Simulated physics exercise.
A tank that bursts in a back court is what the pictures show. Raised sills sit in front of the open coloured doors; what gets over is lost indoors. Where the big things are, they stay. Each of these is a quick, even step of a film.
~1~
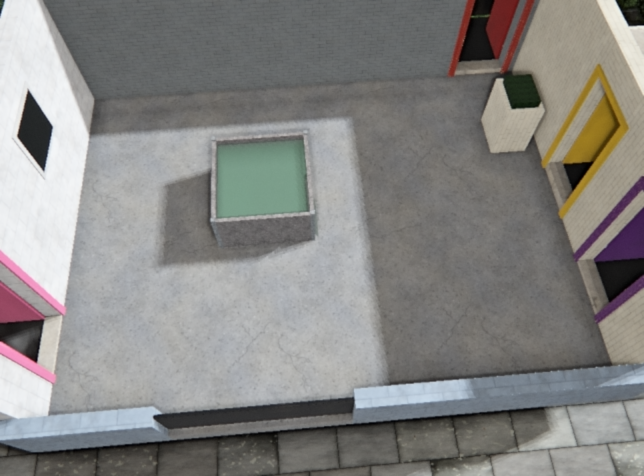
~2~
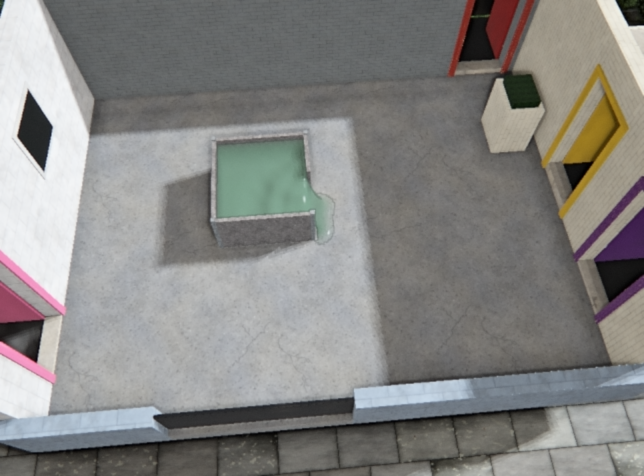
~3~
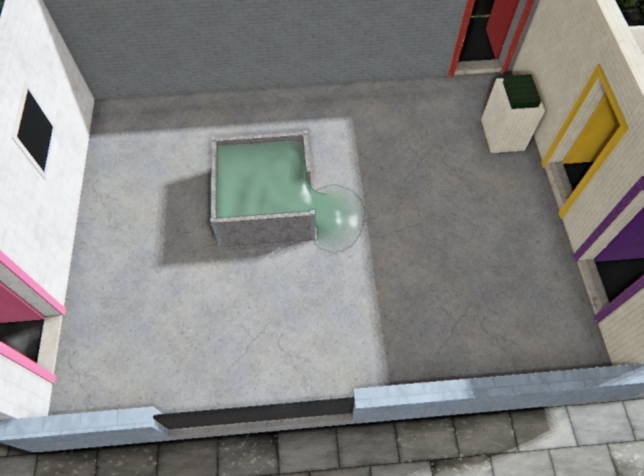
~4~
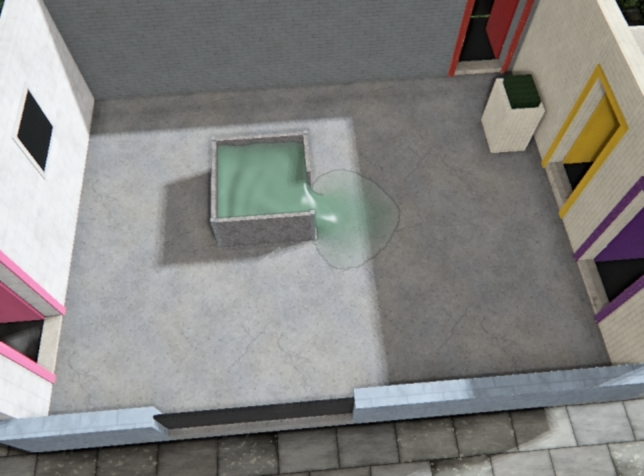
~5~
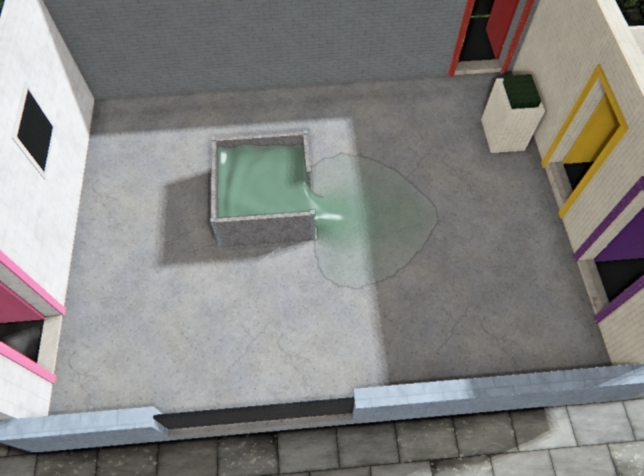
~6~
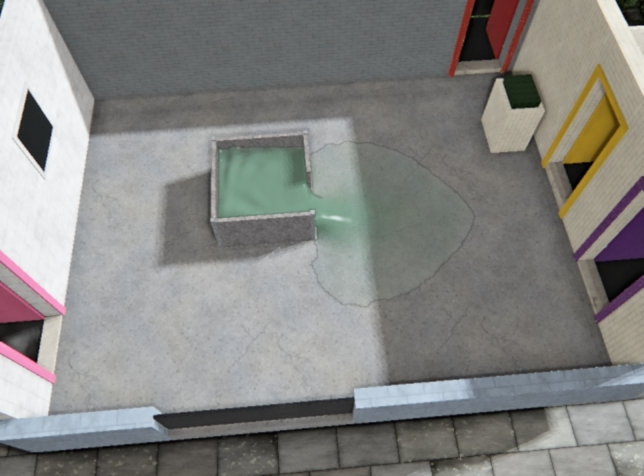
At first, green water lies still in a square tank in a walled courtyard with pink, red, yellow and purple openings around it. Then water pours out through a gap in the tank's right side, and a thin, rounded puddle spreads rightward across the paving, widening steadily from sunlight into shade.
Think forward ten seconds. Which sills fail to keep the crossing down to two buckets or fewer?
Result: I expect the red door to let through an acceptable amount. I expect the yellow door to let through an acceptable amount. I expect the purple door to let through too much. I expect the pink door to let through an acceptable amount.
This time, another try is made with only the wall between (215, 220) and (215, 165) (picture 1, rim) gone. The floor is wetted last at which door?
I'd name the yellow one.
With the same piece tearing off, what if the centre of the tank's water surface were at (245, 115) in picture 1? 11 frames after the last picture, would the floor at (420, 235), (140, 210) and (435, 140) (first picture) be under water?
Readings in order: Flood; no flood; flood.
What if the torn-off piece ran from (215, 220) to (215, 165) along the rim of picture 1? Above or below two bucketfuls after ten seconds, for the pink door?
As far as I can tell, the pink door surpasses the limit.
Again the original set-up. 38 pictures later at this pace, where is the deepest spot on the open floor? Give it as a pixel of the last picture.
Check close to (607, 378).
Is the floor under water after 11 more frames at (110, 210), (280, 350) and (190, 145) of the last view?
In turn: Dry, not flooded, dry.
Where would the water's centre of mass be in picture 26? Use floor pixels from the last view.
The water's centre sits above (412, 221).
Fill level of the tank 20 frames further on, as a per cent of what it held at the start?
About 32 per cent.
A moment on, water covers 30 % of the floor; the red door not reached, the yellow door wet at the sill, nothing in, the purple door not reached, the pink door not reached.
Next, water covers 40 % of the floor; the red door not reached, the yellow door wet at the sill, nothing in, the purple door under two buckets in, the pink door not reached.
Then, water covers 40 % of the floor; the red door under two buckets in, the yellow door under two buckets in, the purple door over two buckets in, the pink door not reached.
Later, water covers 45 % of the floor; the red door under two buckets in, the yellow door under two buckets in, the purple door over two buckets in, the pink door not reached.
In the end, water covers 80 % of the floor; the red door under two buckets in, the yellow door under two buckets in, the purple door over two buckets in, the pink door not reached.
